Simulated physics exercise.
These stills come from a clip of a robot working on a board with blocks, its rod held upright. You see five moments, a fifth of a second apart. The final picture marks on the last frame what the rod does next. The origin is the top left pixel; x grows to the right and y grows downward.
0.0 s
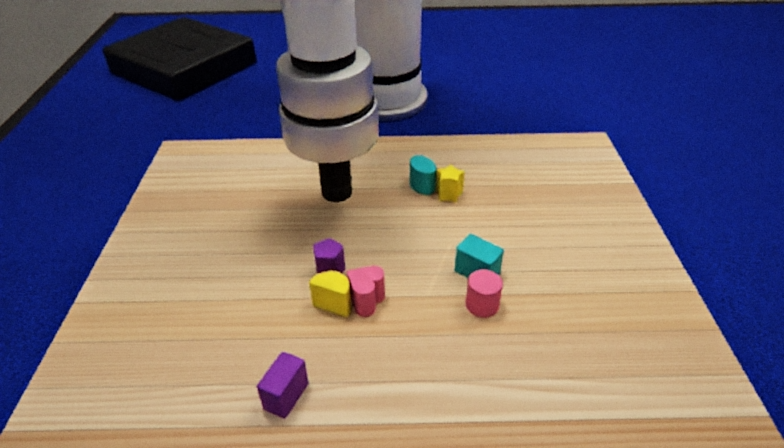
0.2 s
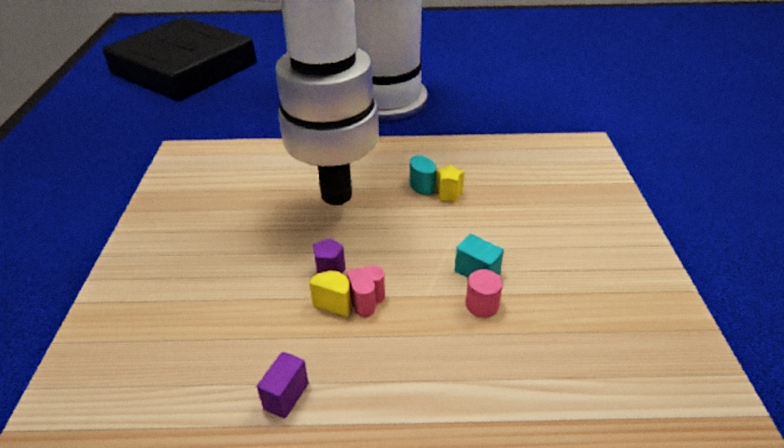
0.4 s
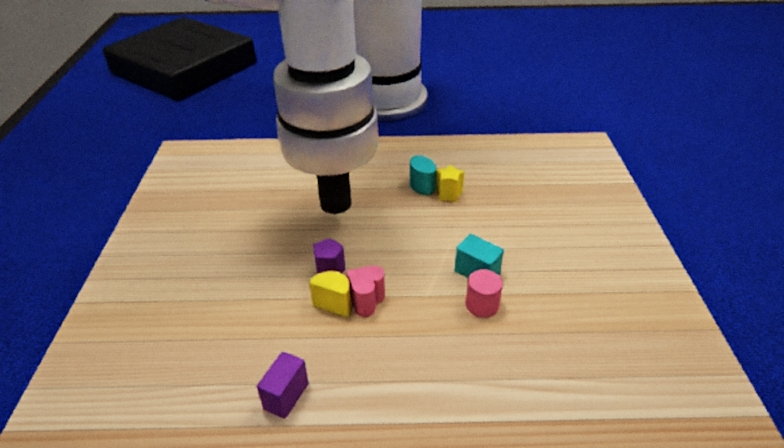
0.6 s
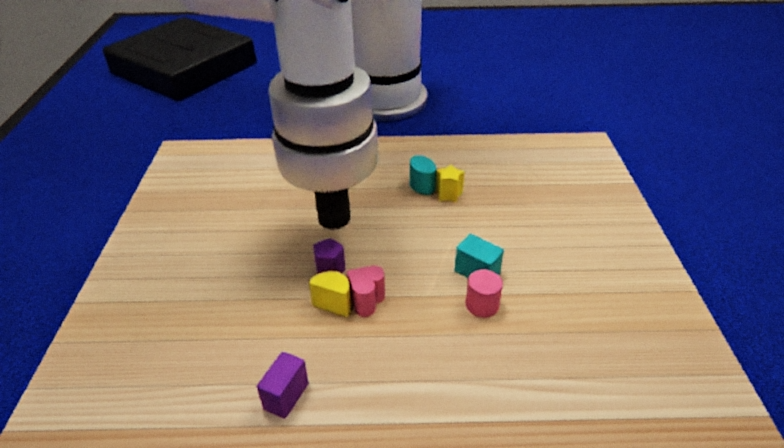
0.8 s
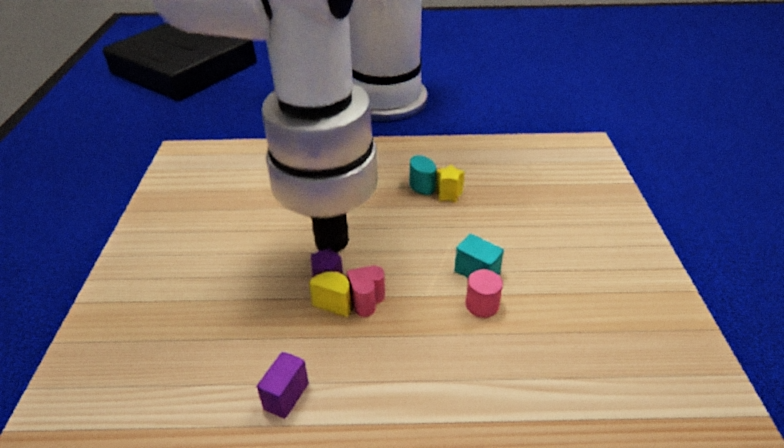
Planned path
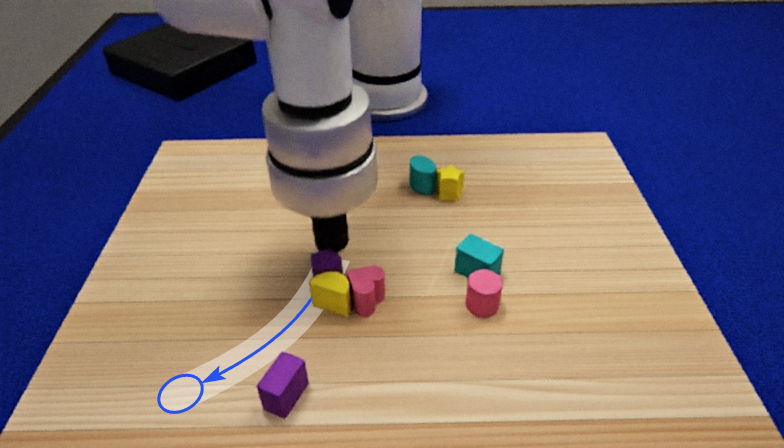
A robot arm with a black rod moved slowly down the wooden board toward the viewer and nudged a small purple block slightly closer to the yellow one, while the other blocks stayed still.
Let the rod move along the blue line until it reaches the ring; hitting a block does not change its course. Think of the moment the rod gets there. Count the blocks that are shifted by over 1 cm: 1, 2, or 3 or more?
Answer: 2.
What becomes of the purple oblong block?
That block is going to be left alone.
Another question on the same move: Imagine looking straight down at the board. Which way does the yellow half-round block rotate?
It twists against the clock when seen from above.
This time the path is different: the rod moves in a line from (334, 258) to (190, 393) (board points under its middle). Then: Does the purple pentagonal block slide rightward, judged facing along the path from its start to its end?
In short: No.
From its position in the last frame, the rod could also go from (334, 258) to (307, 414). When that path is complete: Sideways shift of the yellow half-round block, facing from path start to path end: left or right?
With start-to-end as forward, it shifts left.
Drawn move, from (334, 258) by way of (307, 305) and (255, 353) to (181, 393).
The first path, step by step. One third of the way, rod (304, 290); purple pentagonal block (313, 306), turned 65° anticlockwise; yellow half-round block (342, 315), turned 40° anticlockwise.
Two thirds of the way, rod (250, 338); purple pentagonal block (305, 325); yellow half-round block (343, 317), turned 50° anticlockwise.
At the end, rod (173, 378); purple oblong block still; purple pentagonal block (305, 325), turned 120° anticlockwise; yellow half-round block (343, 317), turned 50° anticlockwise; pink heart-shaped block still.
